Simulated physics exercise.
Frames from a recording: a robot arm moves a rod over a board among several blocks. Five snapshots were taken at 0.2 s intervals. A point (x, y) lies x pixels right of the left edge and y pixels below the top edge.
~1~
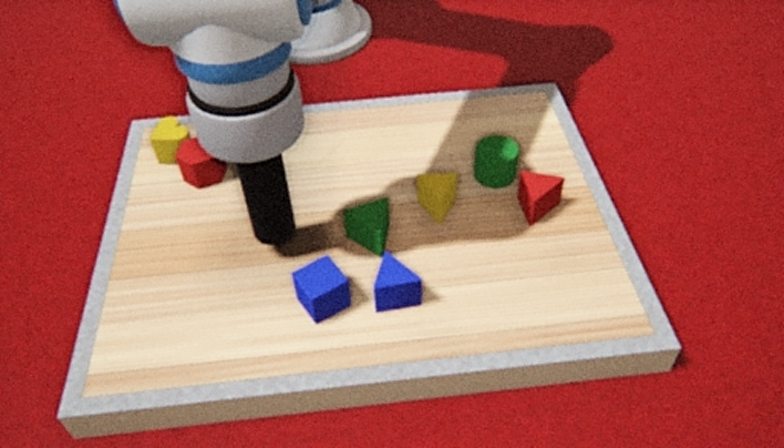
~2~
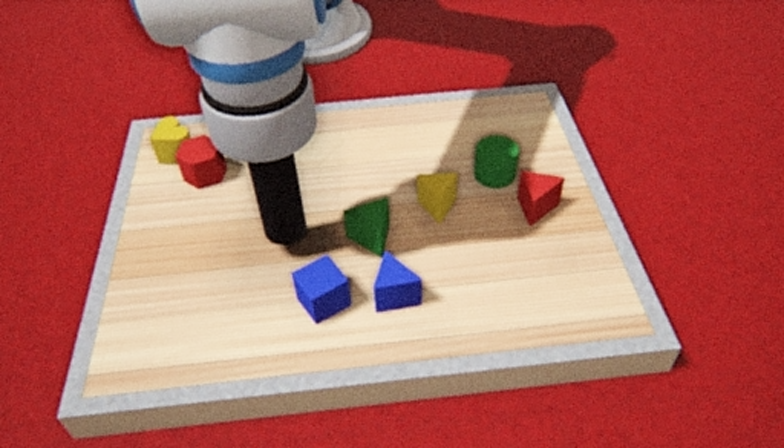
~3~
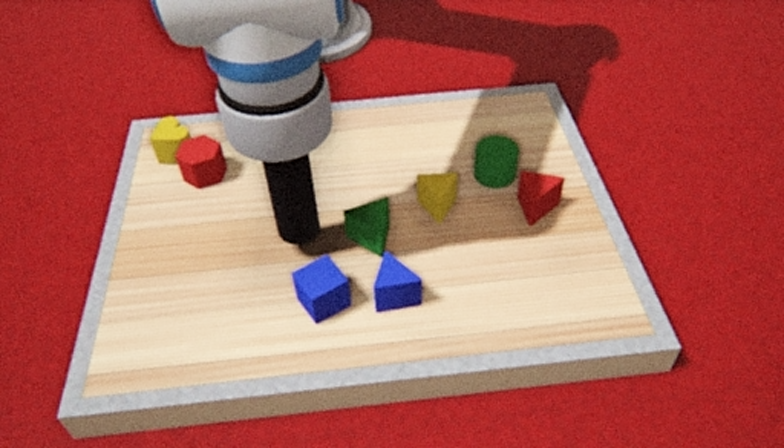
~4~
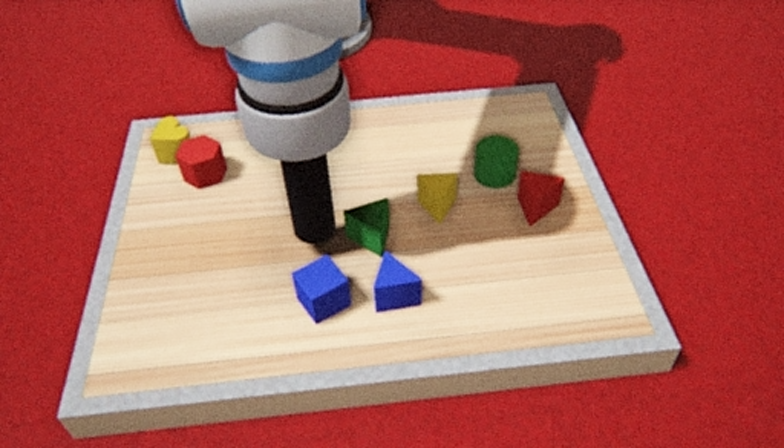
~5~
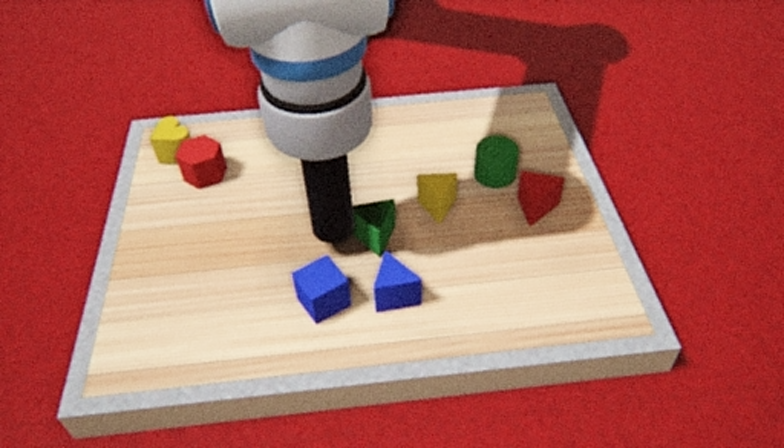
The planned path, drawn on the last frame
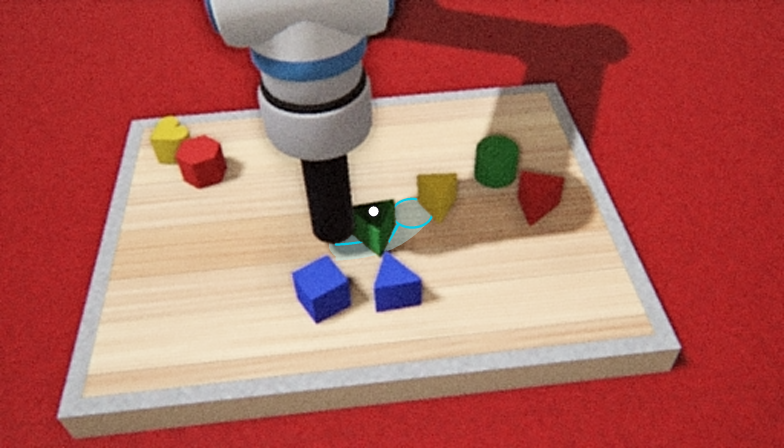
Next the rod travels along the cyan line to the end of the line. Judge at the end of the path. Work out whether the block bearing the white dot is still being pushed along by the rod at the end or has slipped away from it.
It will get left beside or behind the rod.
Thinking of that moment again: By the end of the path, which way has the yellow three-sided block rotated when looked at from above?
Looking from above, the answer is counterclockwise.
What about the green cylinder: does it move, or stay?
By the last moment of the path, the green cylinder has stayed put.
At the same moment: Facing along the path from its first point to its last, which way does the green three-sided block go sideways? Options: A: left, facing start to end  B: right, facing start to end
I'll go with B - right, facing start to end.
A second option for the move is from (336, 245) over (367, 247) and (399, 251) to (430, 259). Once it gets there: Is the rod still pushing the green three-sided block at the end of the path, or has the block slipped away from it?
The rod loses it on the way.
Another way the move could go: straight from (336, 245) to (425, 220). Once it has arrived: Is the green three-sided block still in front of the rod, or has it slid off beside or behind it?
Still in front.
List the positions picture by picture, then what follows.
In the first frame, rod's lower end at (275, 230); blue square at (320, 276); green three-sided block at (370, 212); yellow three-sided block at (438, 181); green cylinder at (498, 148).
In the second frame, rod at (286, 230); blocks still.
In the third frame, rod at (299, 230); blocks still.
In the fourth frame, rod at (315, 229); blocks still.
In the fifth frame, rod at (334, 228); blue square at (320, 276); green three-sided block at (374, 211); yellow three-sided block at (438, 181); green cylinder at (498, 148).
Drawn move, from (336, 245) over (366, 241) and (393, 230) to (412, 213); the dot is on the green three-sided block.
The first path, step by step. Halfway along, rod at (381, 219); green three-sided block at (416, 202), turned 30° clockwise.
At the end, rod at (412, 197); blue square still; green three-sided block at (447, 194), turned 45° clockwise; yellow three-sided block at (454, 176), turned 25° anticlockwise; green cylinder still.
